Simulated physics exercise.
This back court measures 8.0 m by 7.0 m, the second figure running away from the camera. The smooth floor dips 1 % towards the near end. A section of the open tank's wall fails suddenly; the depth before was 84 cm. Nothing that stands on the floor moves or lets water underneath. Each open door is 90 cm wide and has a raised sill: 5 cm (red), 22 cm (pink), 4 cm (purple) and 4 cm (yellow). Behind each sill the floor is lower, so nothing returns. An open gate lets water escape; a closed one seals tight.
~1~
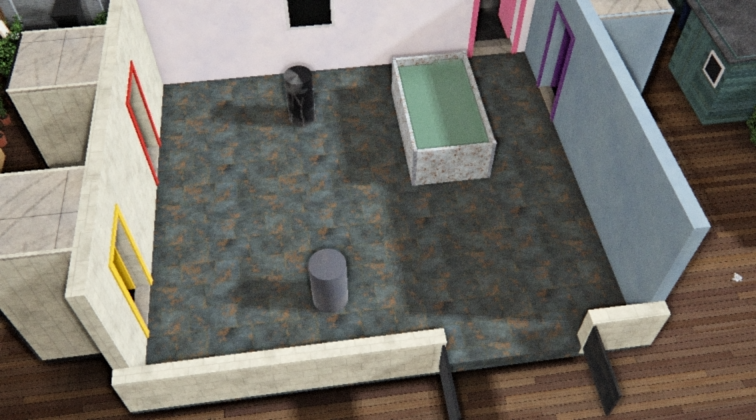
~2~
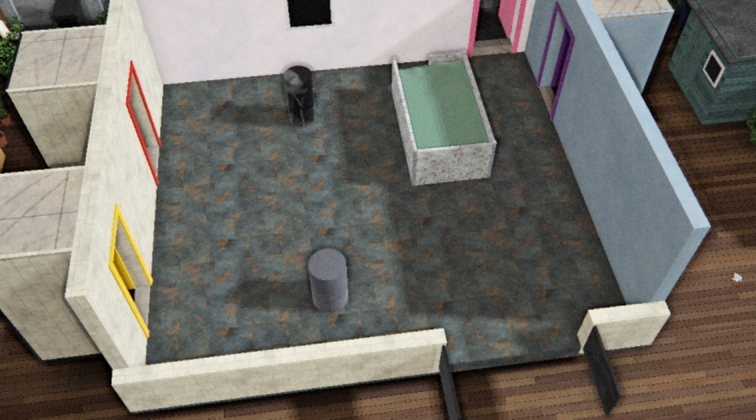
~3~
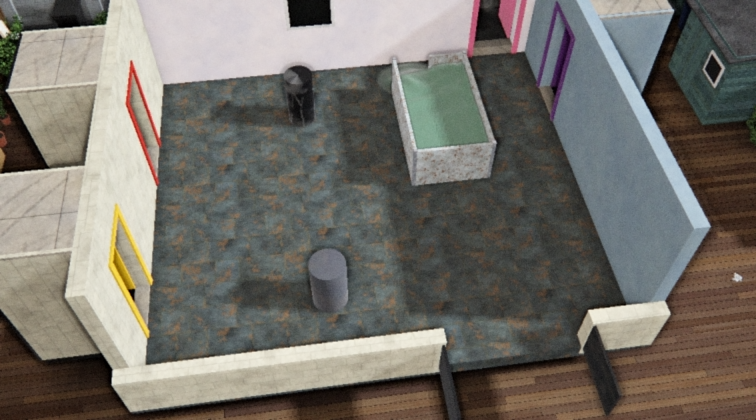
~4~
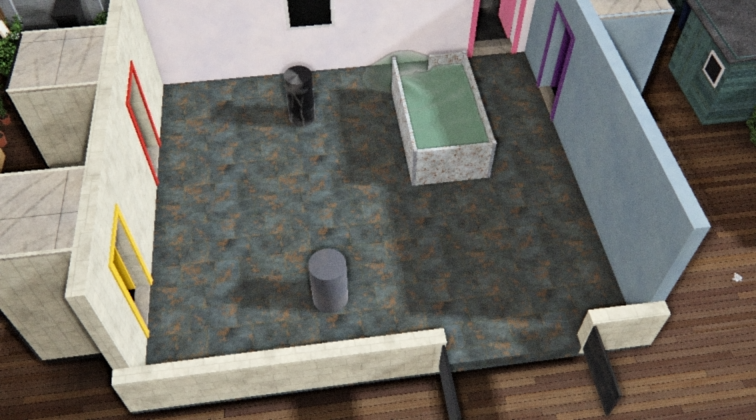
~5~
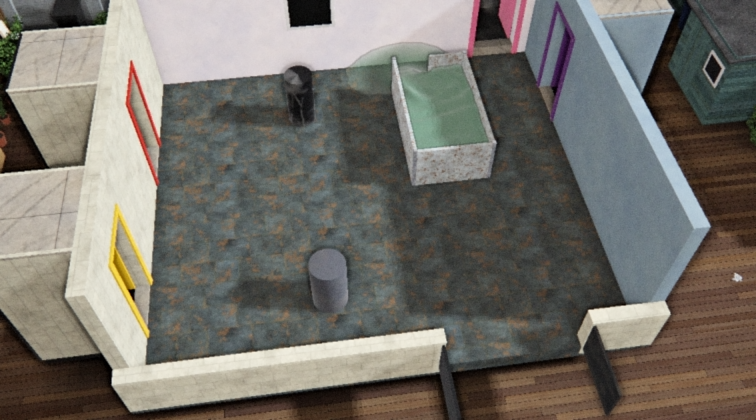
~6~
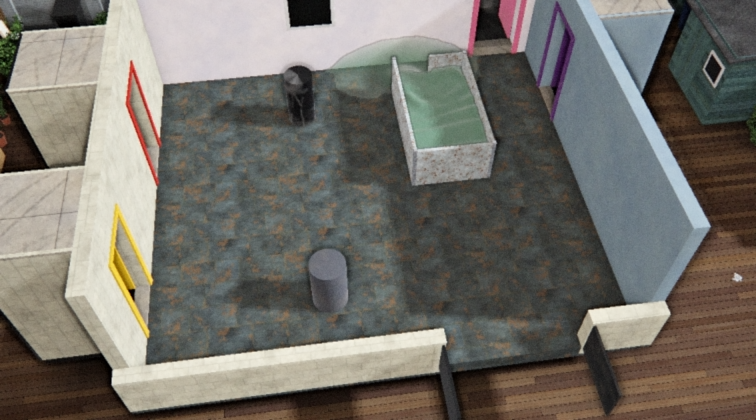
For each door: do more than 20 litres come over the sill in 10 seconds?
Within that time: At the red door it goes over the limit; at the pink door it stays under the limit; at the purple door it exceeds the limit; at the yellow door it stays under the limit.
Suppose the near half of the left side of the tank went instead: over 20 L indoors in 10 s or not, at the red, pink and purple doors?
Against that limit: Red above, pink under, purple not over.
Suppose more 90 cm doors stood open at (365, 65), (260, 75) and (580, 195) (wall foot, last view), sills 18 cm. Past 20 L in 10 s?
In that order: Above, below, below.
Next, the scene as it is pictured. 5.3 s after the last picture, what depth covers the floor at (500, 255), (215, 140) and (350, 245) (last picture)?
In that order: 2, 4 and 1 cm.
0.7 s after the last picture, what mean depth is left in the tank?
Roughly 61 cm on average.
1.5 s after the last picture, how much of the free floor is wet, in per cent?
About 25 per cent.
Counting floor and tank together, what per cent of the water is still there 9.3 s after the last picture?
Some 84 per cent remains.
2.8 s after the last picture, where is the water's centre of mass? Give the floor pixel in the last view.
At about (395, 121).
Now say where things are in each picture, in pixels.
The open tank at (441, 102) is whole and still, 84 cm deep, in the first picture.
The front is at a hidden place, 0.5 m from the gap on the open tank's far side; 0.2 m2 of floor is under water; 84 cm left at the back of the open tank, in the second picture.
The front is at a hidden place, 0.9 m from the gap on the open tank's far side; 0.8 m2 of floor is under water; 84 cm left at the back of the open tank, in the third picture.
Water pours out on the open tank's far side and has run 1.2 m, to a hidden place; typically 13 cm deep outside, 84 cm at the open tank's back, in the fourth picture.
The front is at (350, 68), 1.5 m from the gap on the open tank's far side; 2.0 m2 of floor is under water; 84 cm left at the back of the open tank, in the fifth picture.
Water pours out on the open tank's far side and has run 1.9 m, to (328, 70); typically 9 cm deep outside, 80 cm at the open tank's back, in the sixth picture.
Then, 0.7 s after the last picture water covers 10 % of the floor and is deepest (56 cm) near (404, 67); red door not reached, pink door 9 cm at the sill, 0 L in, purple door not reached, yellow door not reached.
Then, 1.5 s after the last picture water covers 25 % of the floor and is deepest (49 cm) near (404, 67); red door not reached, pink door 8 cm at the sill, 0 L in, purple door 14 cm at the sill, 11 L in, yellow door not reached.
Then, 2.8 s after the last picture water covers 40 % of the floor and is deepest (33 cm) near (404, 67); red door 11 cm at the sill, 21 L in, pink door 8 cm at the sill, 0 L in, purple door 11 cm at the sill, 63 L in, yellow door not reached.
Then, 5.3 s after the last picture water covers 70 % of the floor and is deepest (21 cm) near (404, 67); red door 10 cm at the sill, 54 L in, pink door 8 cm at the sill, 0 L in, purple door 8 cm at the sill, 112 L in, yellow door 3 cm at the sill, 0 L in.
Then, 9.3 s after the last picture water covers 85 % of the floor and is deepest (12 cm) near (404, 67); red door 6 cm at the sill, 78 L in, pink door 4 cm at the sill, 0 L in, purple door 5 cm at the sill, 136 L in, yellow door 3 cm at the sill, 0 L in.
